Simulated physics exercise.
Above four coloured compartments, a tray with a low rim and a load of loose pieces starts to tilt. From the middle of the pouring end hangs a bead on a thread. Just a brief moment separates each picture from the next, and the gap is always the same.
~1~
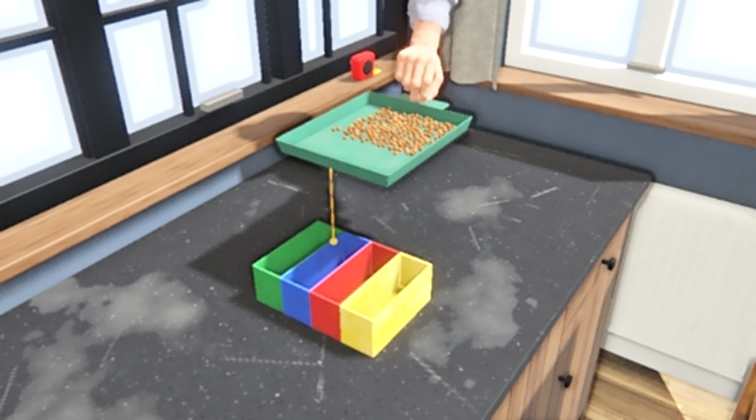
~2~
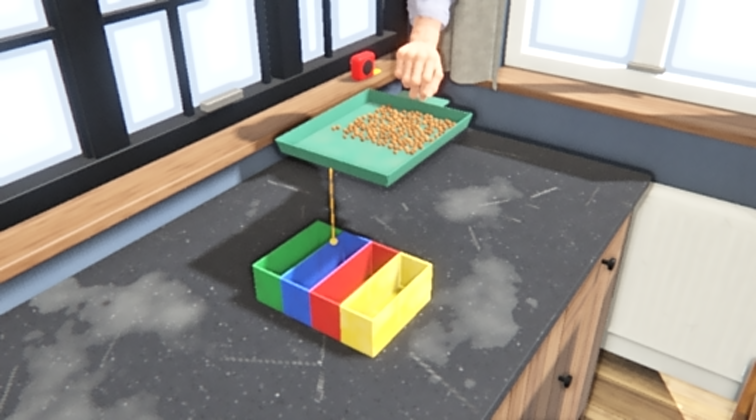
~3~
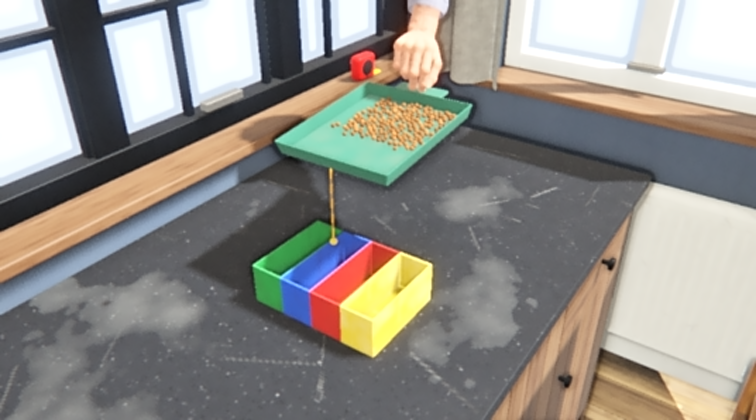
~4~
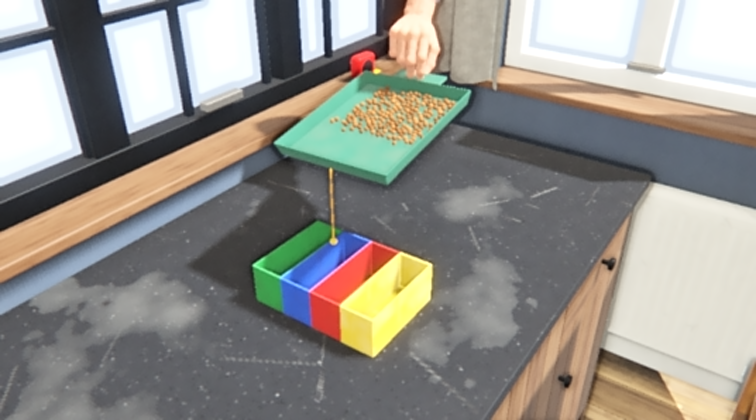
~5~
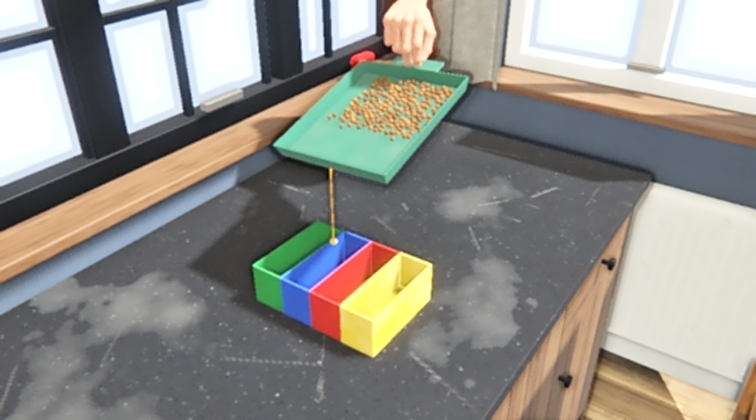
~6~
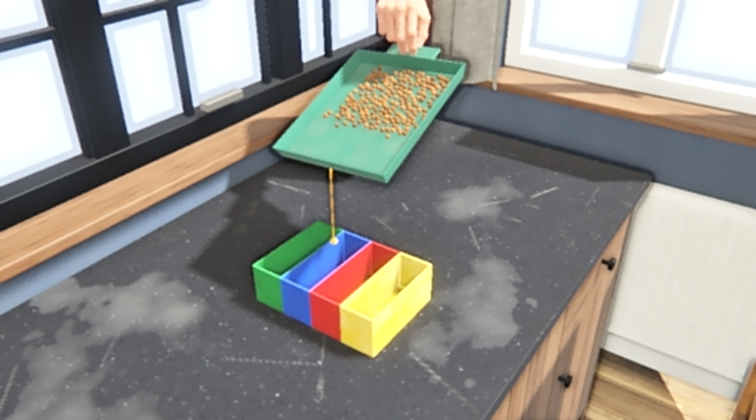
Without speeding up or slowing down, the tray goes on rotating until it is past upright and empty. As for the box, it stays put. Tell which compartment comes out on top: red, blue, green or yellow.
It is green that comes out on top.
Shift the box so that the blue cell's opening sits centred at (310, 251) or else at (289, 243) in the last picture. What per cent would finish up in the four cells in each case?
Some 90 percent, followed by some 90 percent.
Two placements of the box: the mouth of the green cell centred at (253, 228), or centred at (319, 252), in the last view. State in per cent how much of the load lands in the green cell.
Close to 0 in a hundred, then close to 30 in a hundred.
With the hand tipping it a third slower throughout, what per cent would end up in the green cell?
Near 40 in a hundred.
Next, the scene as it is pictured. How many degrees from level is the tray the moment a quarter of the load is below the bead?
80°, roughly.
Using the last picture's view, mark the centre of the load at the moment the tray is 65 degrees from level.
Look close to (307, 163) in the last picture.
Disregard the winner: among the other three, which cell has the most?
Rank 2: That blue cell.
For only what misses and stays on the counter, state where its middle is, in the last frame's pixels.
I'd say near (242, 283), give or take.
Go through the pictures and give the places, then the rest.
In the first frame, corners of the pouring end (281, 139) and (387, 173), level; middle of the load (400, 132), cereal balls; bead on its thread (334, 241); green cell (269, 286); blue cell (296, 299); red cell (326, 313); yellow cell (357, 328).
In the second frame, corners of the pouring end (281, 139) and (387, 173), level; middle of the load (400, 130).
In the third frame, corners of the pouring end (280, 140) and (386, 172), tipped barely, lowest at the left corner; middle of the load (400, 125).
In the fourth frame, corners of the pouring end (279, 142) and (385, 172), tipped a little, lowest at the left corner; middle of the load (398, 116).
In the fifth frame, corners of the pouring end (279, 144) and (384, 172), tipped clearly, lowest at the left corner; middle of the load (396, 109).
In the sixth frame, corners of the pouring end (278, 145) and (382, 172), tipped clearly, lowest at the left corner; middle of the load (392, 103), the larger part on the move; green cell (269, 286); blue cell (296, 299); red cell (326, 313); yellow cell (357, 328).
Just after the last frame, tray tipped steeply; roughly two thirds on the tray; roughly a third falling or outside the box.
A moment on, tray tipped past a quarter turn; roughly a quarter on the tray; roughly a quarter in the green cell; about a tenth in the blue cell; just a few in the red cell; just a few in the yellow cell; roughly half falling or outside the box.
Further on, tray tipped past a quarter turn; roughly a third in the green cell; roughly a quarter in the blue cell; just a few in the red cell; just a few in the yellow cell; roughly half falling or outside the box.
When it is over, tray tipped past a quarter turn; roughly a third in the green cell; roughly a quarter in the blue cell; just a few in the red cell; just a few in the yellow cell; roughly half outside the box.
